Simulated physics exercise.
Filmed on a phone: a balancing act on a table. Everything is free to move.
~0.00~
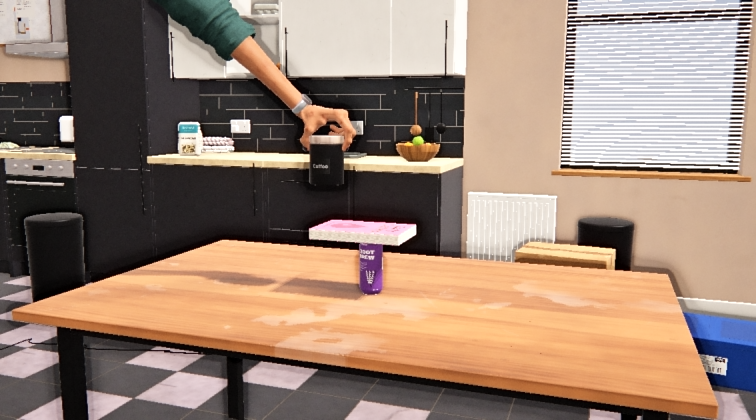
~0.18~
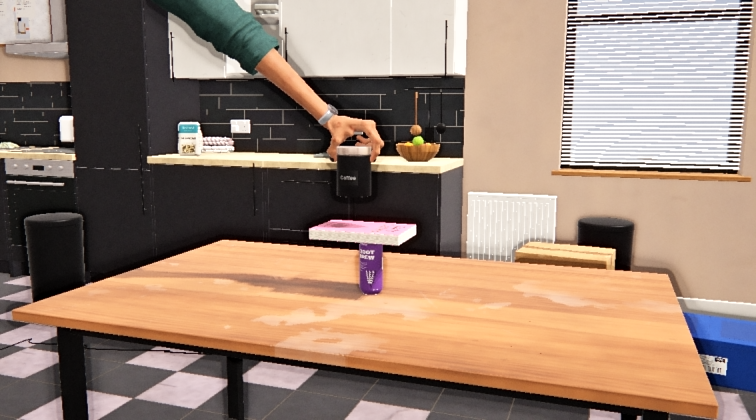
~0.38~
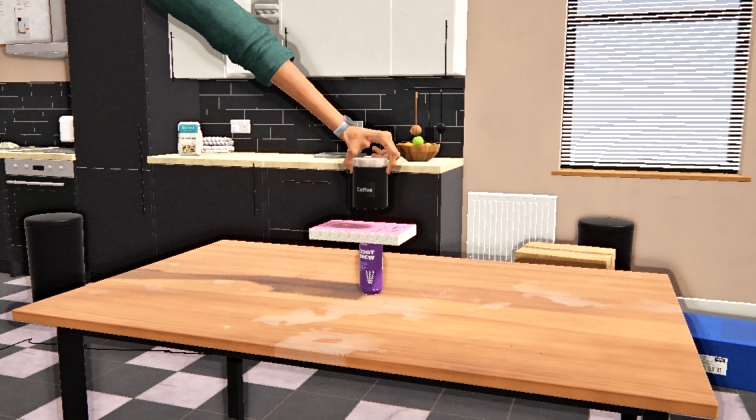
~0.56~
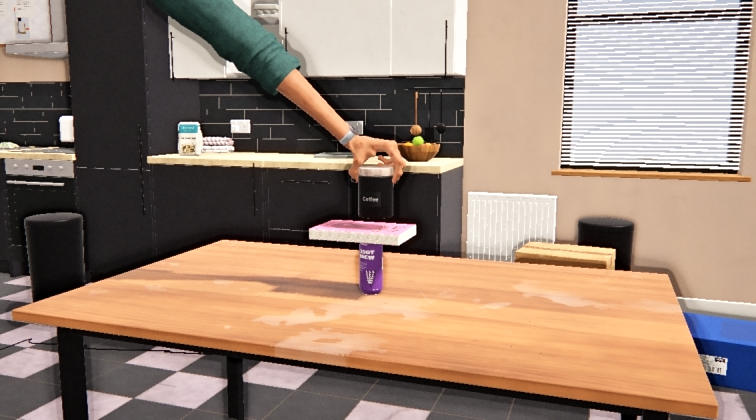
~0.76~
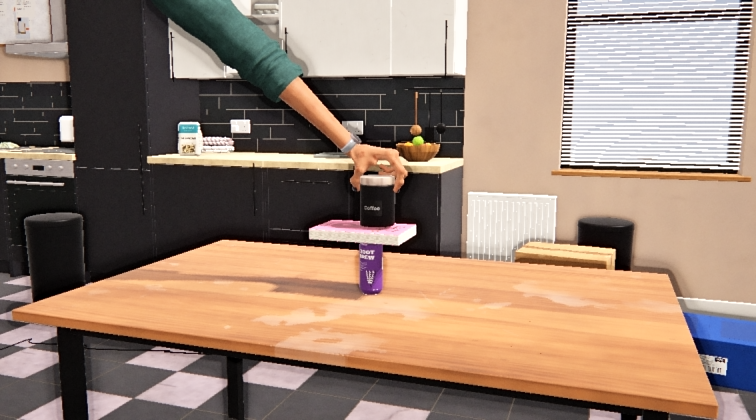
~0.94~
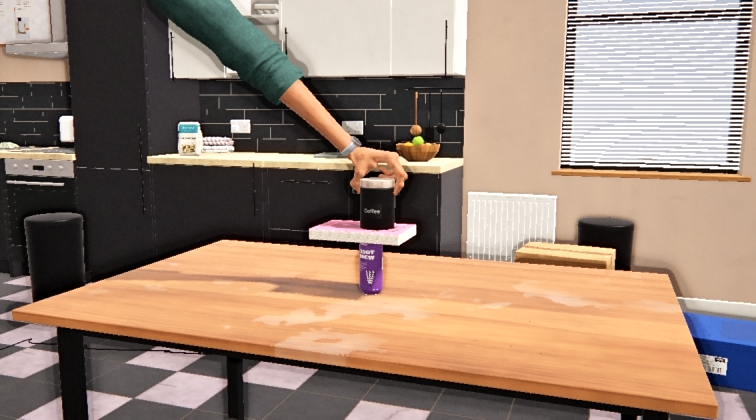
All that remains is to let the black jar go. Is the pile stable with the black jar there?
Here the stack holds.
After 1.34 s, things are still on the move.
After 2.04 s, no change.
After 2.54 s, things are still on the move.
After 3.14 s, no change.
In the end (3.5 s), all 3 unmoved. At the end, from the last picture's camera, black jar near (378, 204). The stack stays up.
